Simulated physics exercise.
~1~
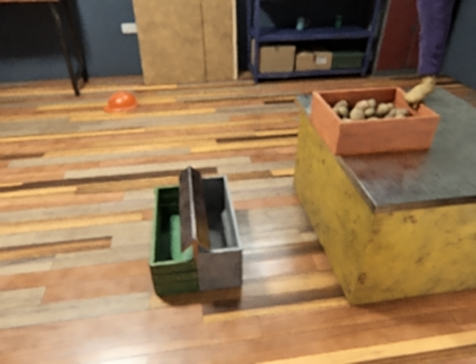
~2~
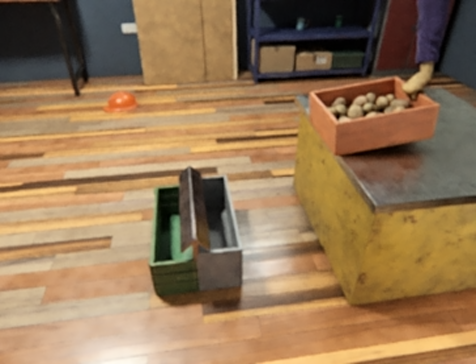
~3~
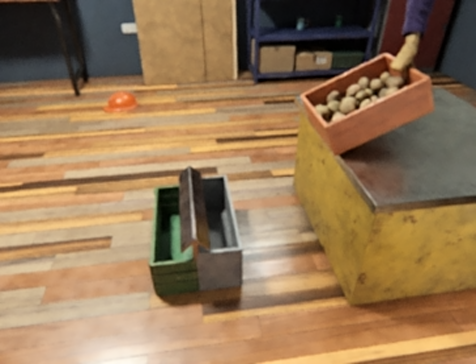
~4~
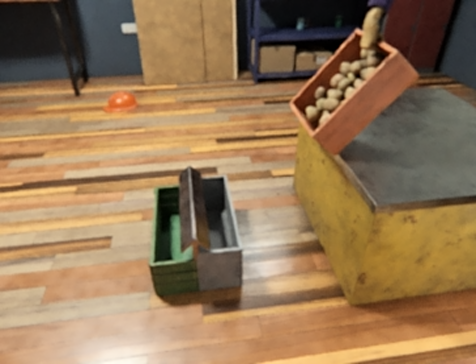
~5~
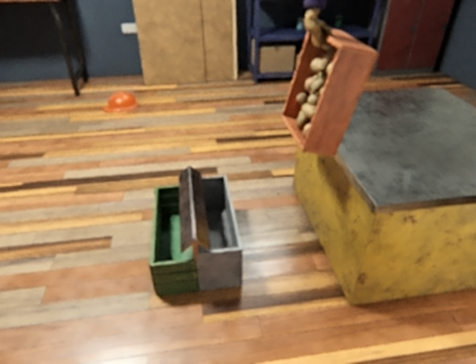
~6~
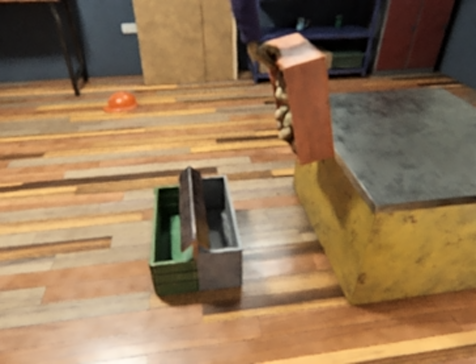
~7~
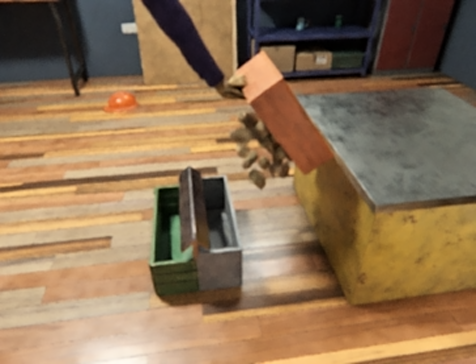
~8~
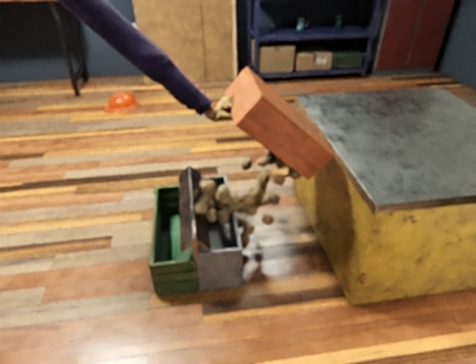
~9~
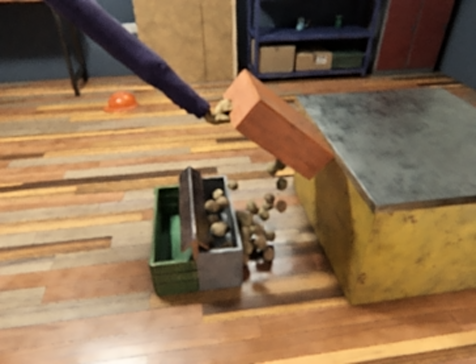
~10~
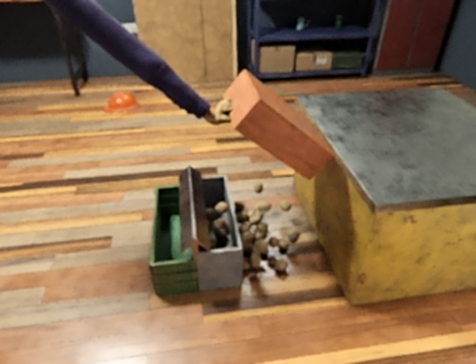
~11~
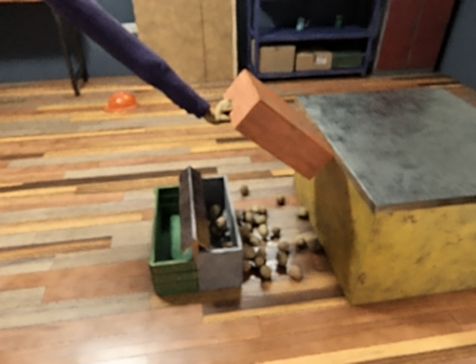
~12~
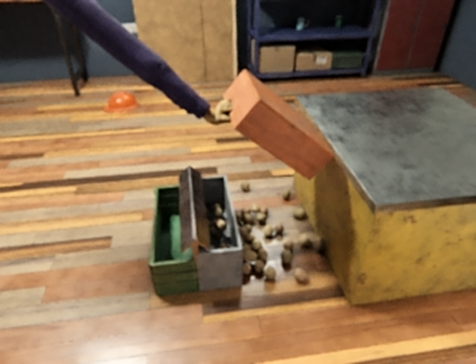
On a wooden floor, potatoes tipped from an orange tote land in and beside a grey bin.
